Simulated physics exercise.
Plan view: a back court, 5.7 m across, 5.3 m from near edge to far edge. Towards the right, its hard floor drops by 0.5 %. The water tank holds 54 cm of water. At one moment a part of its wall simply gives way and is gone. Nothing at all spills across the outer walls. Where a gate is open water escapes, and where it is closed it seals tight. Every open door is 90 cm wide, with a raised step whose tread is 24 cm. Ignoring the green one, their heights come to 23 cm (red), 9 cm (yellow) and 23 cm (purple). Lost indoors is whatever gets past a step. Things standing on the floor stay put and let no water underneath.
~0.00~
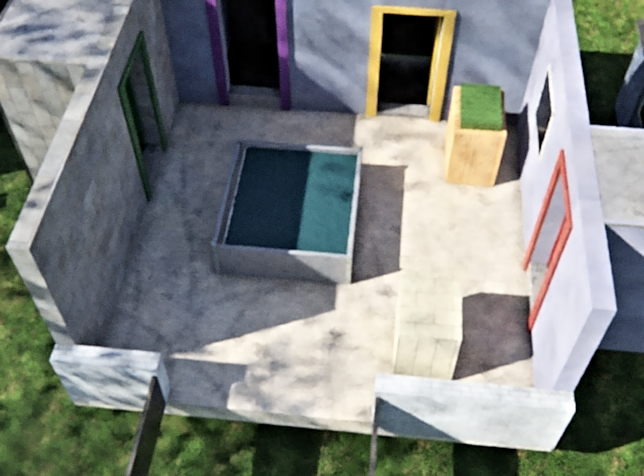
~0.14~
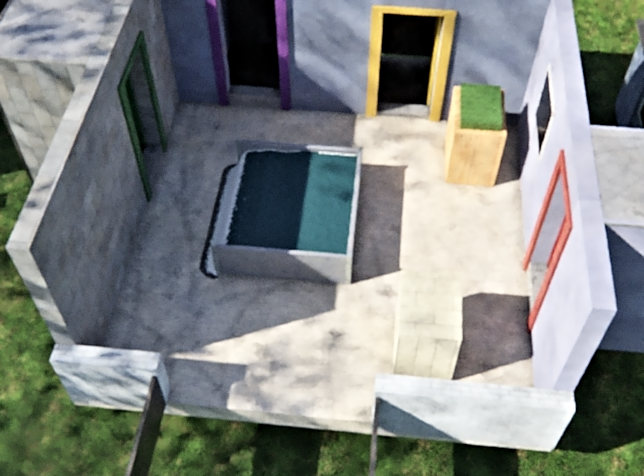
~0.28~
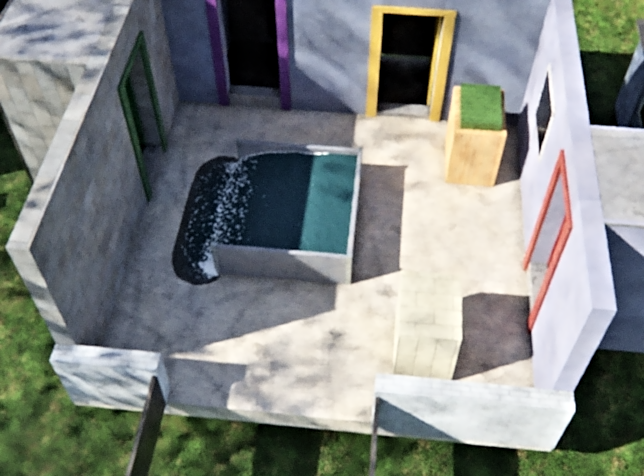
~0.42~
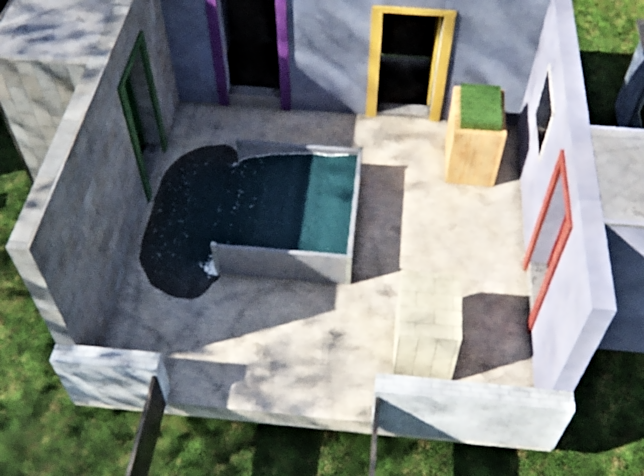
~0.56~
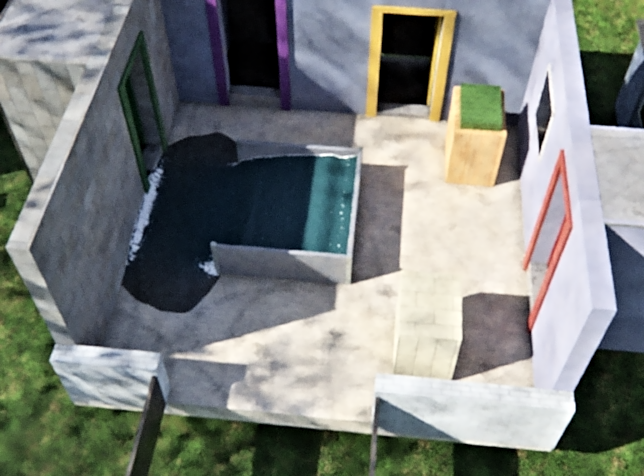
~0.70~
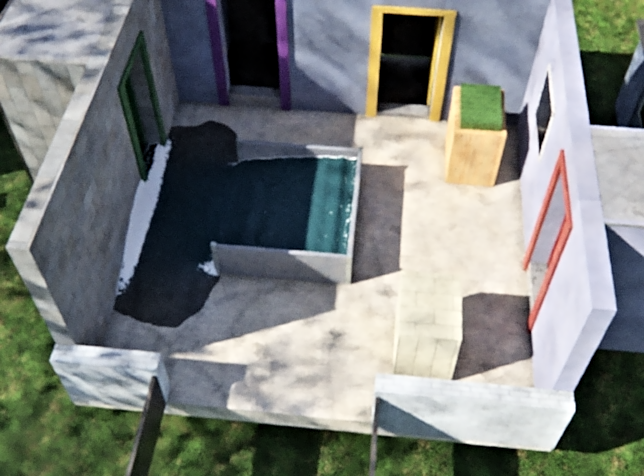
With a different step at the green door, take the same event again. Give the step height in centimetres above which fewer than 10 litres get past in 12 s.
31 cm.
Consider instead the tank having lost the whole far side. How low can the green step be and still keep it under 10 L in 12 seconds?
A minimum of about 9.0 cm.
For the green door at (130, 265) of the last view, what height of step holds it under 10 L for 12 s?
You'd want it roughly 26 cm high.
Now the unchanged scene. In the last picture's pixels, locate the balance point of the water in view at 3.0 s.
Near (219, 221).
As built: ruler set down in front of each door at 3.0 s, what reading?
Door by door in centimetres - red 0, yellow 2, purple 17, green 18.
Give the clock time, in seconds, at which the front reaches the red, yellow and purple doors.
Door red 5.5 s / door yellow 3.0 s / door purple 1.8 s.
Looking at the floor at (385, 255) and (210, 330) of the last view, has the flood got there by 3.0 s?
Note: Point one not yet reached; point two reached.
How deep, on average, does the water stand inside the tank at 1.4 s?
Near 26 cm, averaged.
After 1.4 s water covers 20 % of the floor, deepest (38 cm) near (155, 218); 33 cm at the green door, 36 litres in over its 18 cm step.
After 3.0 s water covers 45 % of the floor, deepest (28 cm) near (180, 103); 18 cm at the green door, 102 litres in over its 18 cm step.
After 12.0 s water covers 95 % of the floor, deepest (10 cm) near (517, 230); 4 cm at the green door, 104 litres in over its 18 cm step.
At the green door as built, the water arrived by 0.6 s and peaked near 33 cm at 1.2 s.
Run again over the same 12 s with other heights there, 26 litres in over 27 cm, 1 litre over 36 cm. The limit of 10 litres is kept from about 31 cm up.
